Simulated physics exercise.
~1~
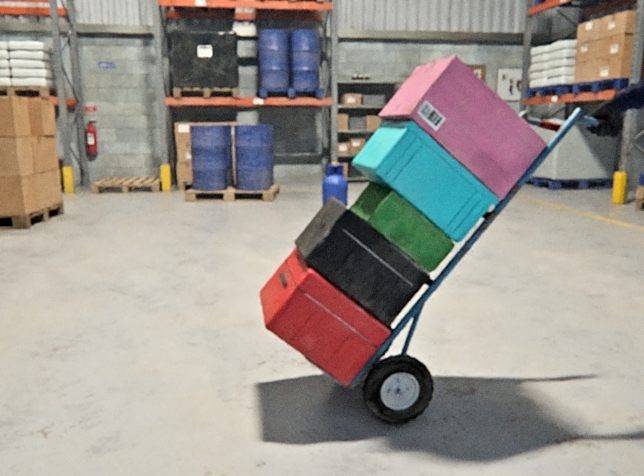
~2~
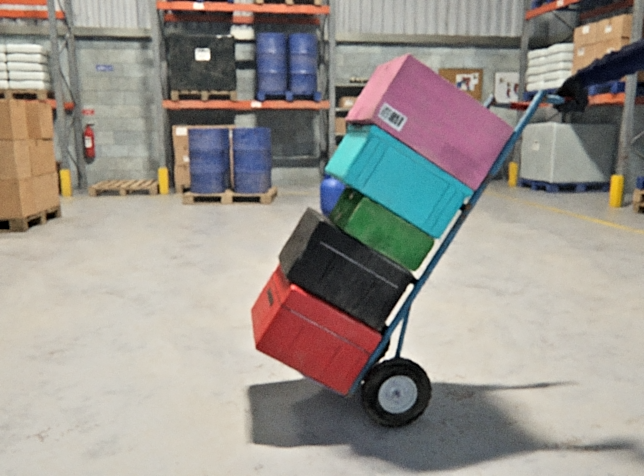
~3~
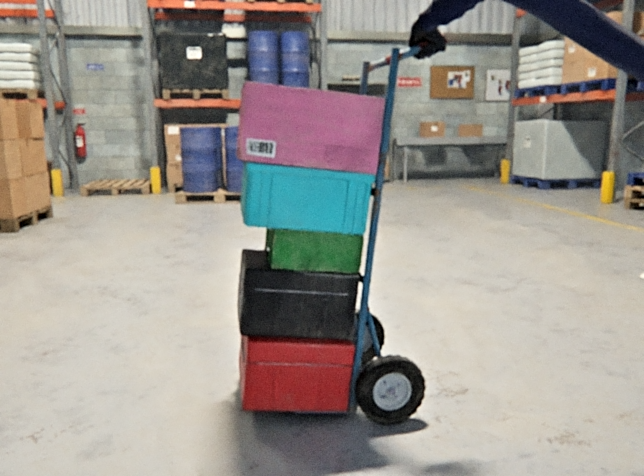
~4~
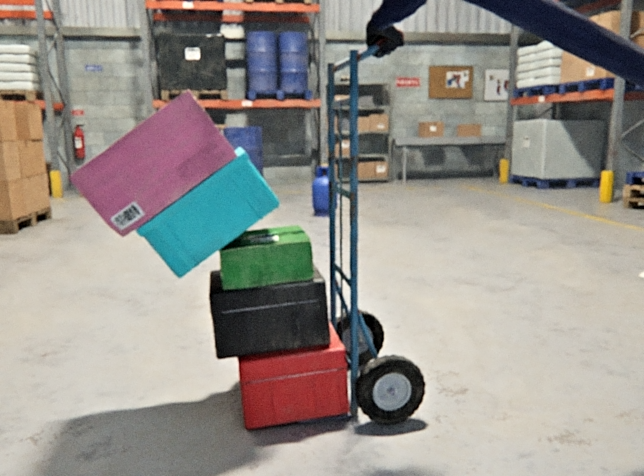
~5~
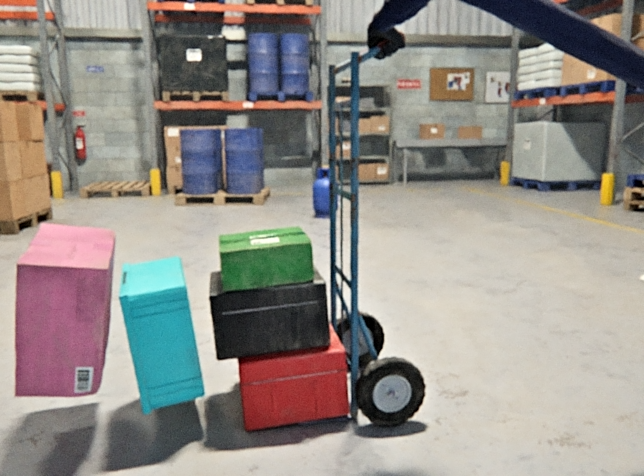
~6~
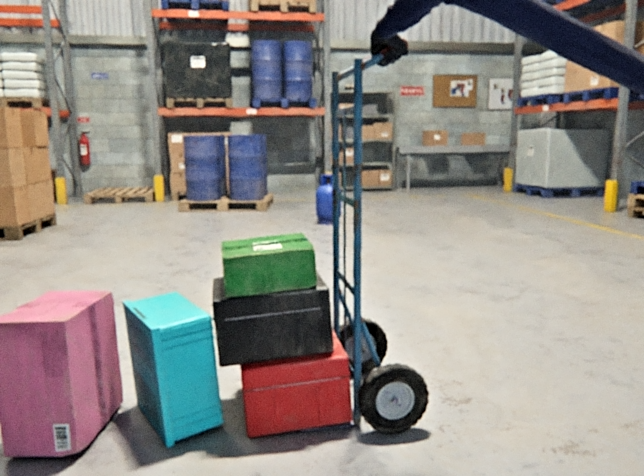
A dark-gloved hand and sleeved arm at the right hold a blue hand truck, seen side-on in a warehouse with shelving and blue drums behind. Tilted back to the right, it carries a red box at the bottom, then black, green, turquoise and pink ones stacked above. The hand swings the truck upright, and the stack straightens with it. The pink and turquoise boxes tip off the top to the left and drop to the floor, turning over. They end on the floor at the left, while the green, black and red boxes remain stacked beside the upright truck, shifted slightly.
